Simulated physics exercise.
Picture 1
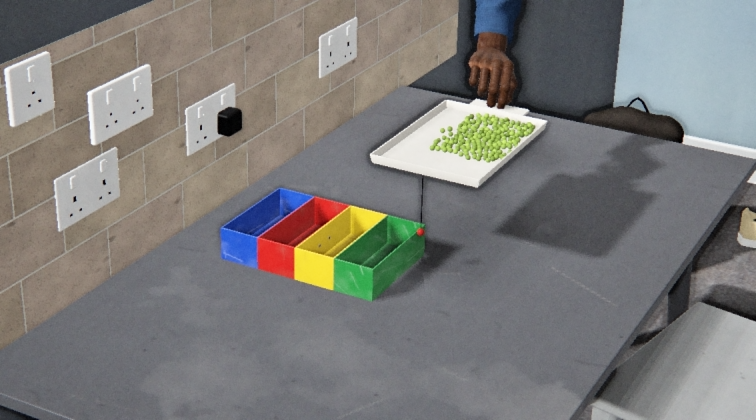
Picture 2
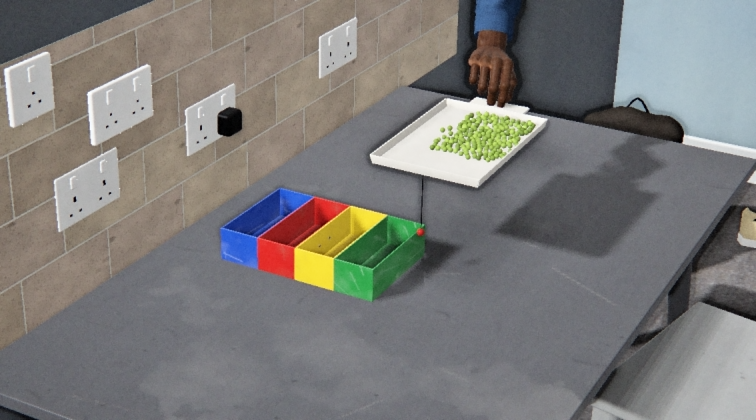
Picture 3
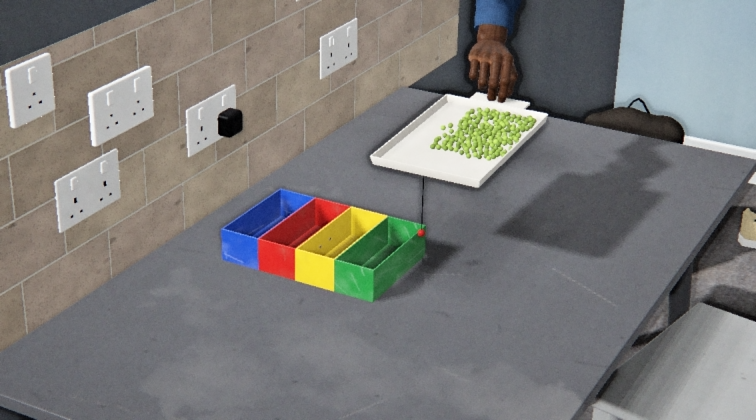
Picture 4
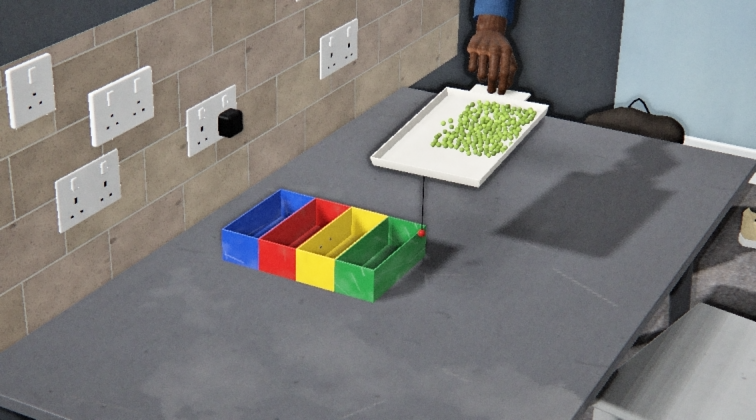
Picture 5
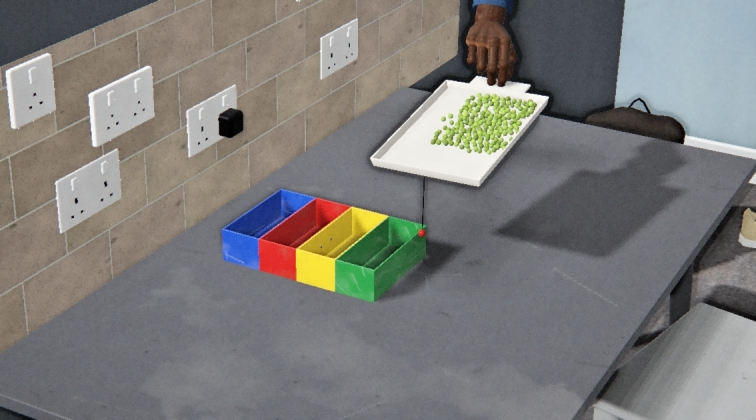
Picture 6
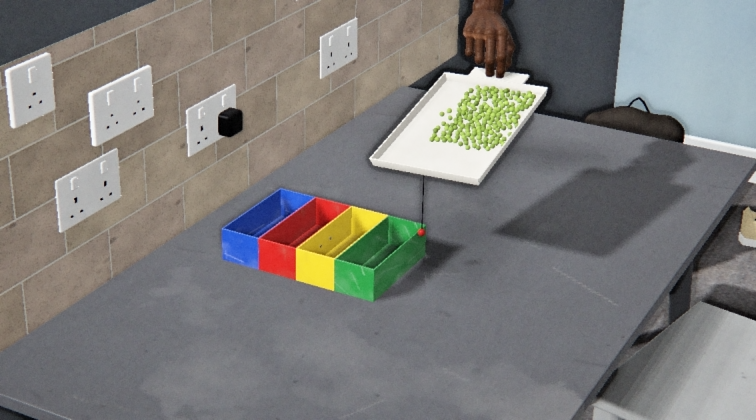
A white tray of green peas, held by a hand at its far end, tilted slightly toward its near left corner above a gray table, while the blue, red, yellow and green bins stayed put.
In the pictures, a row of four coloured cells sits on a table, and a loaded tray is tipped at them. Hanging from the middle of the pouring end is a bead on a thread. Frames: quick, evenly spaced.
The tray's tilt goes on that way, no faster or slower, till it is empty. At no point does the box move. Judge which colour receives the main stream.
Receiving the main stream: Green.
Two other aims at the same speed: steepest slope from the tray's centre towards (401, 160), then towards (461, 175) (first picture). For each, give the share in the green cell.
The share is 60 per cent in the first and 0 per cent in the second.
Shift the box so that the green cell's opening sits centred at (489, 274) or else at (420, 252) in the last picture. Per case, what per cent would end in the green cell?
0 %, then 30 %.
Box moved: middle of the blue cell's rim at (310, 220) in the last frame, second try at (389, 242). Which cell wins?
Result 1: The yellow cell. Result 2: Blue.
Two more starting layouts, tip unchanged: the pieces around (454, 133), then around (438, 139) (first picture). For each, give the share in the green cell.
Near 60 per cent and near 50 per cent.
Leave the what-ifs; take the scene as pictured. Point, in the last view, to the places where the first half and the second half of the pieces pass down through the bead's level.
At about (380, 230), then at (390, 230).
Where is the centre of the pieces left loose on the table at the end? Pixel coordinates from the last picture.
Centre, final frame: Roughly (417, 296).
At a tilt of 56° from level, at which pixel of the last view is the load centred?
The middle of the load sits near (415, 158).
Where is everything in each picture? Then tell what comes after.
In the first picture, corners of the pouring end at (373, 154) and (478, 179), level; middle of the load at (487, 138), dried peas; bead on its thread at (421, 232); blue cell at (240, 245); red cell at (276, 255); yellow cell at (314, 266); green cell at (353, 277).
In the second picture, corners of the pouring end at (373, 154) and (478, 179), level; middle of the load at (487, 137).
In the third picture, corners of the pouring end at (373, 156) and (478, 179), tipped barely, lowest at the left corner; middle of the load at (488, 134).
In the fourth picture, corners of the pouring end at (373, 157) and (478, 179), tipped a little, lowest at the left corner; middle of the load at (488, 129).
In the fifth picture, corners of the pouring end at (373, 158) and (478, 178), tipped a little, lowest at the left corner; middle of the load at (488, 124).
In the sixth picture, corners of the pouring end at (373, 158) and (477, 177), tipped a little, lowest at the left corner; middle of the load at (487, 118); blue cell at (241, 246); red cell at (278, 256); yellow cell at (315, 266); green cell at (354, 277).
Soon after the last picture, tray tipped steeply; most on the tray; a stray few in the green cell; a stray few in the yellow cell; a small part falling or outside the box.
A little later, tray tipped right over; about half on the tray; a small part in the green cell; a stray few in the yellow cell; a stray few in the red cell; about a third falling or outside the box.
Later still, tray tipped past a quarter turn; about two thirds in the green cell; a small part in the yellow cell; a stray few in the red cell; about a quarter falling or outside the box.
At rest, tray tipped past a quarter turn; about two thirds in the green cell; a small part in the yellow cell; a stray few in the red cell; none in the blue cell; about a quarter outside the box.
